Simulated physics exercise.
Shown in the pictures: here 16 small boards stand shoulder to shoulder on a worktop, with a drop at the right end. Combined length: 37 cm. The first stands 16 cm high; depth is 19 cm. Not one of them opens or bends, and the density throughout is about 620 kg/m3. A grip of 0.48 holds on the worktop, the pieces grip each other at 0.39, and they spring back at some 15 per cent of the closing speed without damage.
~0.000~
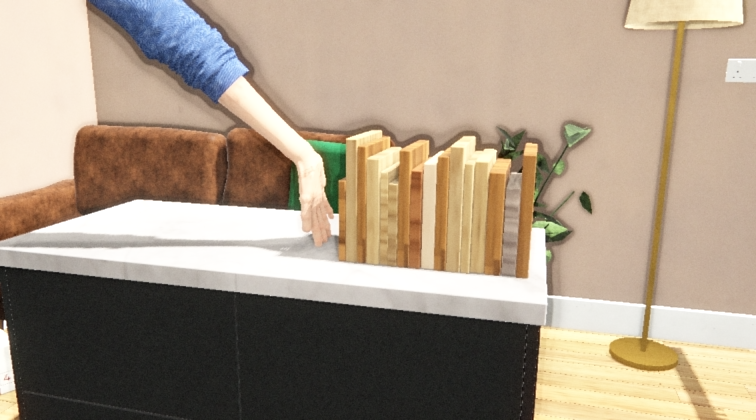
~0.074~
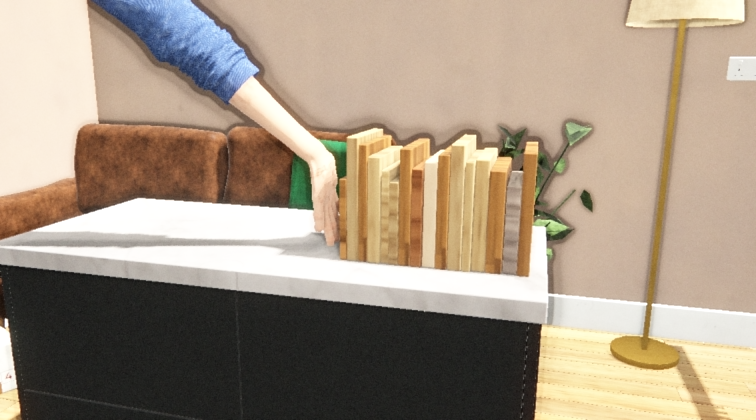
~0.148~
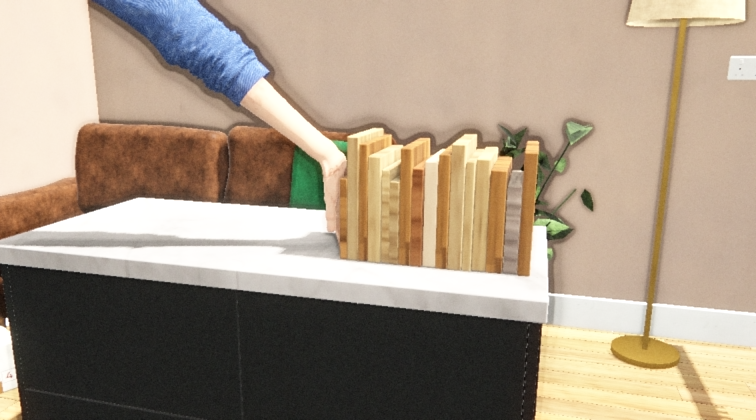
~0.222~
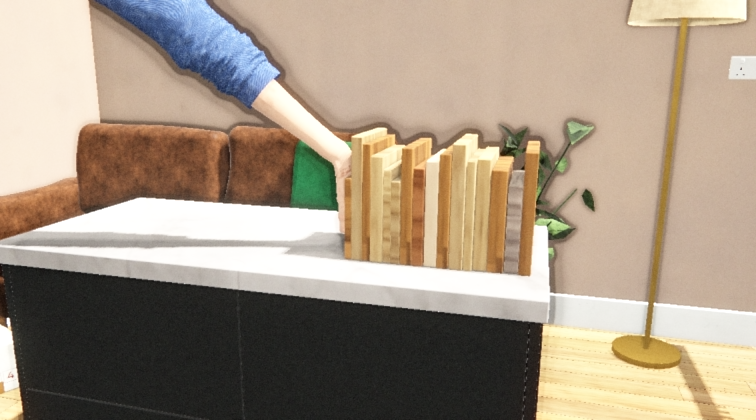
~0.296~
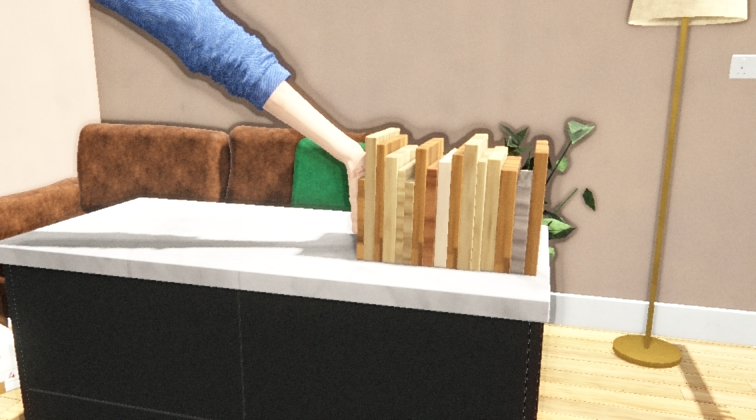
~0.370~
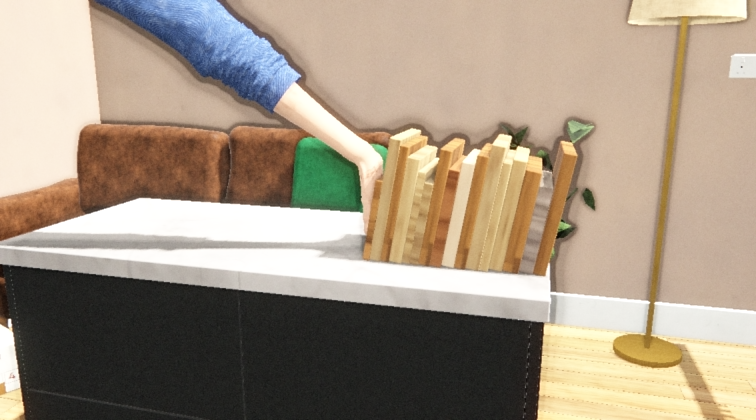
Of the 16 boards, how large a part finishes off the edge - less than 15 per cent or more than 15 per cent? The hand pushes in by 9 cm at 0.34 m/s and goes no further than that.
I would say more than 15 per cent.
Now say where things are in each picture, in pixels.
In the first picture (each place is the centre of the face we see best), hand (308, 186) 7 cm from the first; all in place.
The second picture shows hand (320, 185) 43 mm from the first.
The third picture shows hand (332, 185) 18 mm from the first.
The fourth picture shows hand (344, 186) 7 mm in.
The fifth picture shows hand (357, 186) 33 mm in; 14 have shifted.
The sixth picture shows hand (368, 187) 58 mm in; steepest lean 10°, the board at (554, 216); 16 have shifted.
By 0.46 s, none of the 16 boards off the edge, 16 disturbed.
By 0.68 s, 2 of the 16 boards off the edge.
By 0.94 s, 4 of the 16 boards off the edge.
When it is over (1.4 s), 4 of the 16 boards off the edge. That is 25 per cent.
